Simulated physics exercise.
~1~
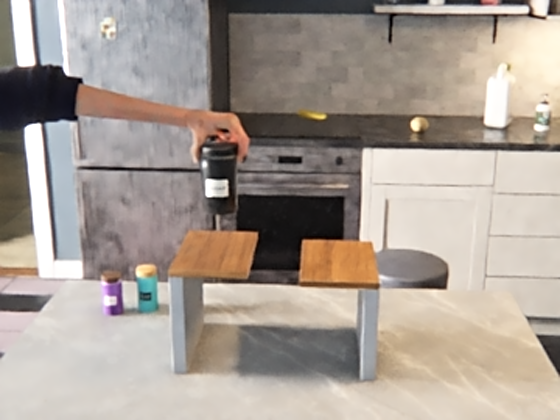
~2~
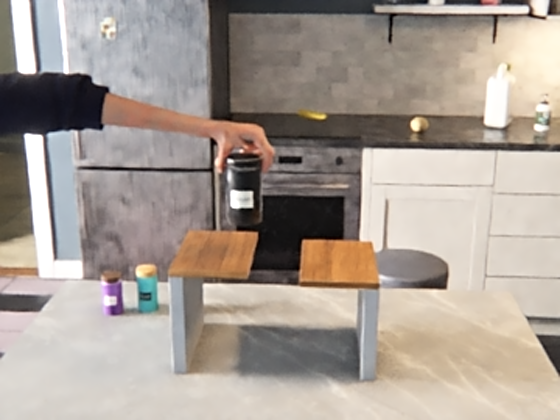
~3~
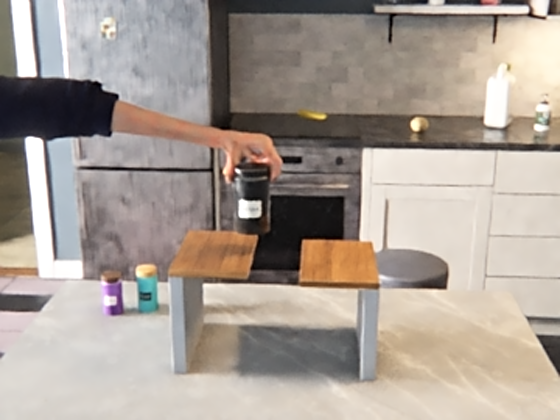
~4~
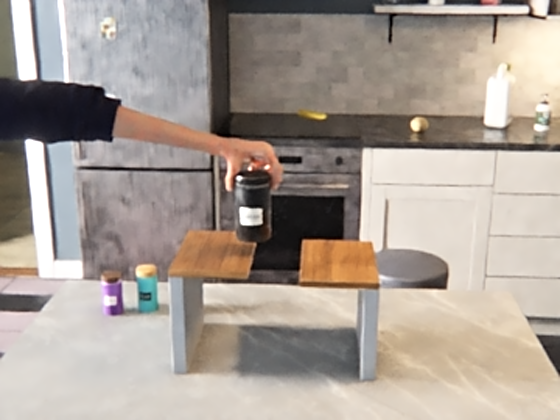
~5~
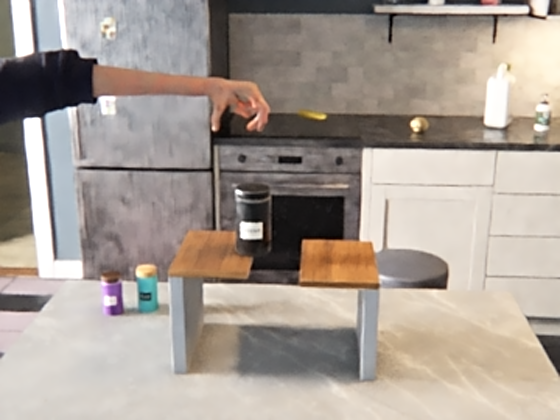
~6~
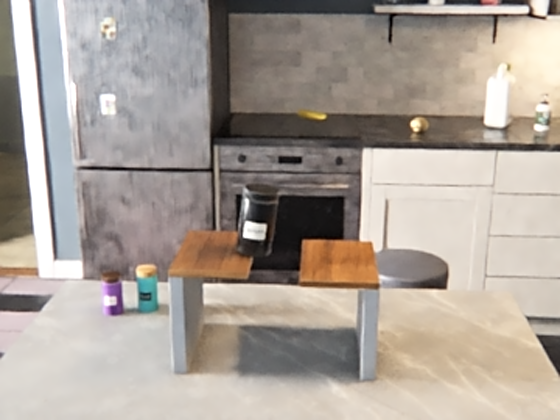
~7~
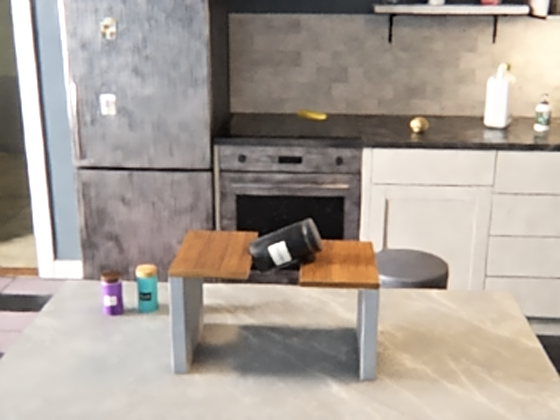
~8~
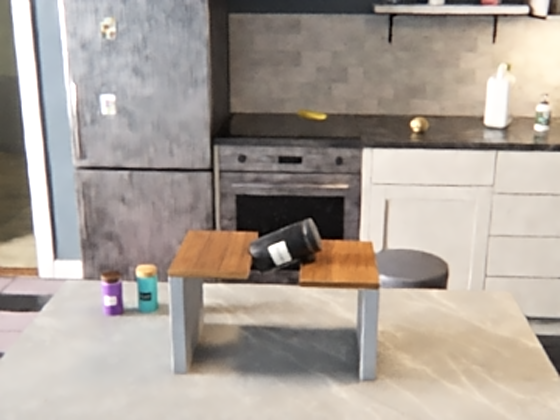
At first, a hand reaching in from the left holds a black jar upright above a small stand with two wooden tops separated by a gap, while a purple shaker and a turquoise shaker sit on the table to the left. The hand moves the jar rightward and lowers it near the inner edge of the left top. It then lets go and draws back out of view. The jar leans to the right and topples across the gap. It ends up lodged on its side between the wooden tops, lying still, with both shakers undisturbed.
